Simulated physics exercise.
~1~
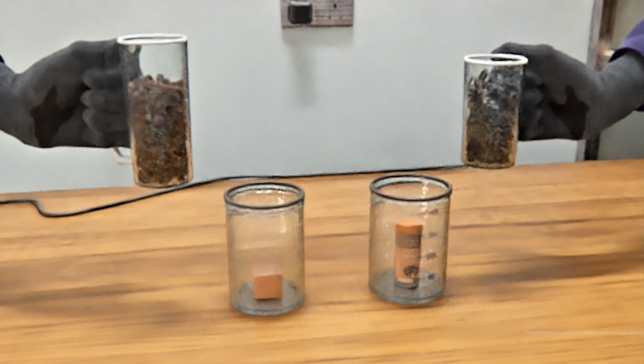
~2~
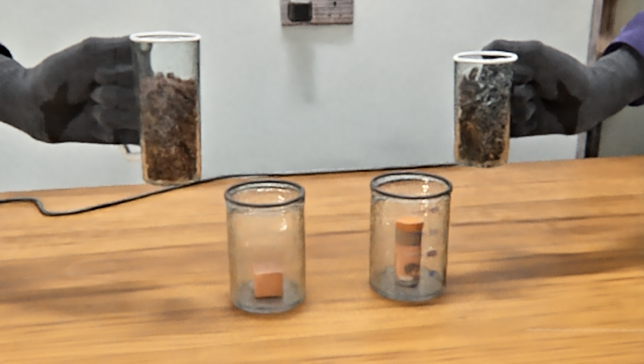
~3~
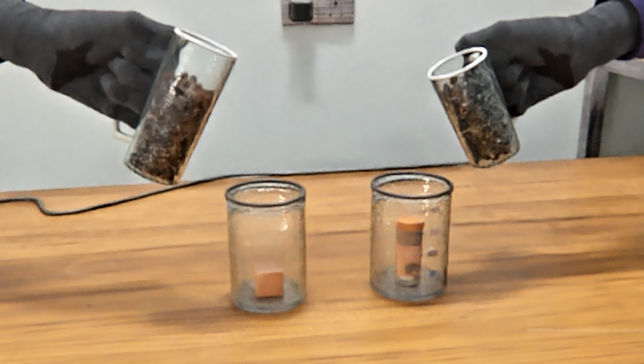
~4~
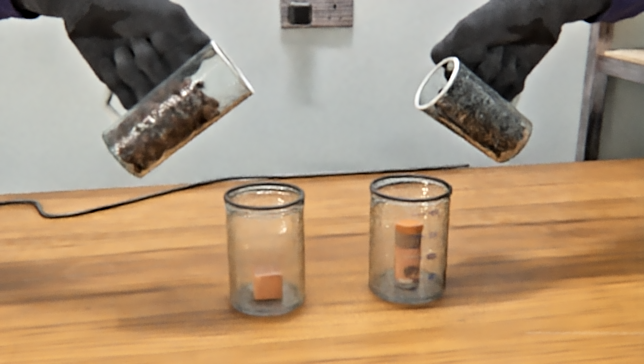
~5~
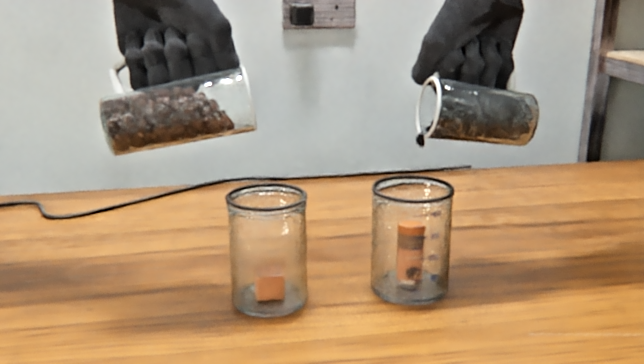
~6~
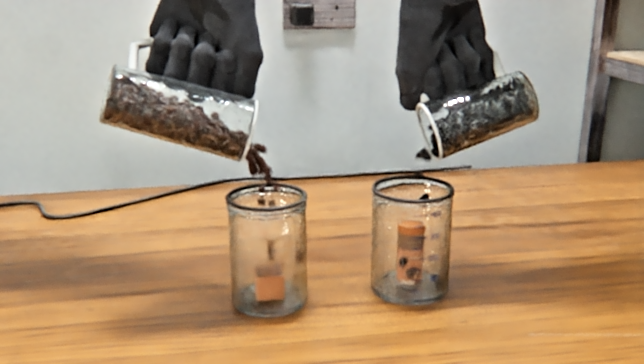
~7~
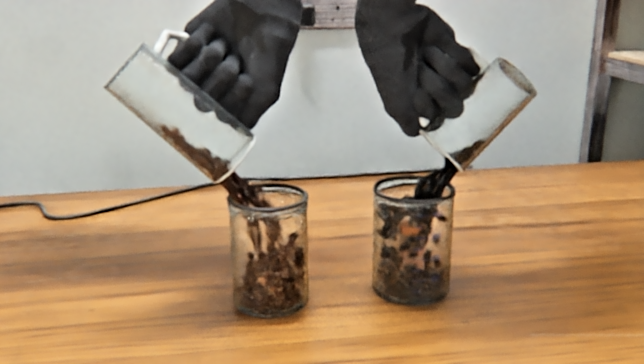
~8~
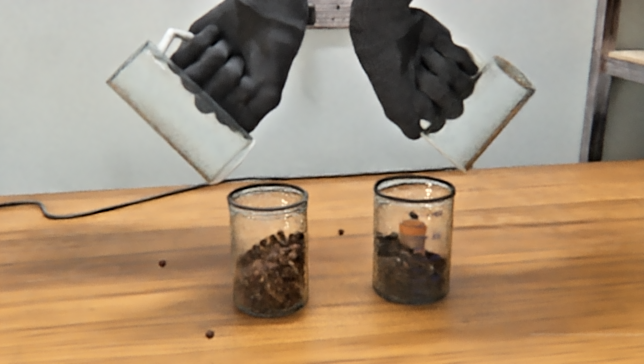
Gloved hands tip two cups of dark pieces into jars, covering only the left block.
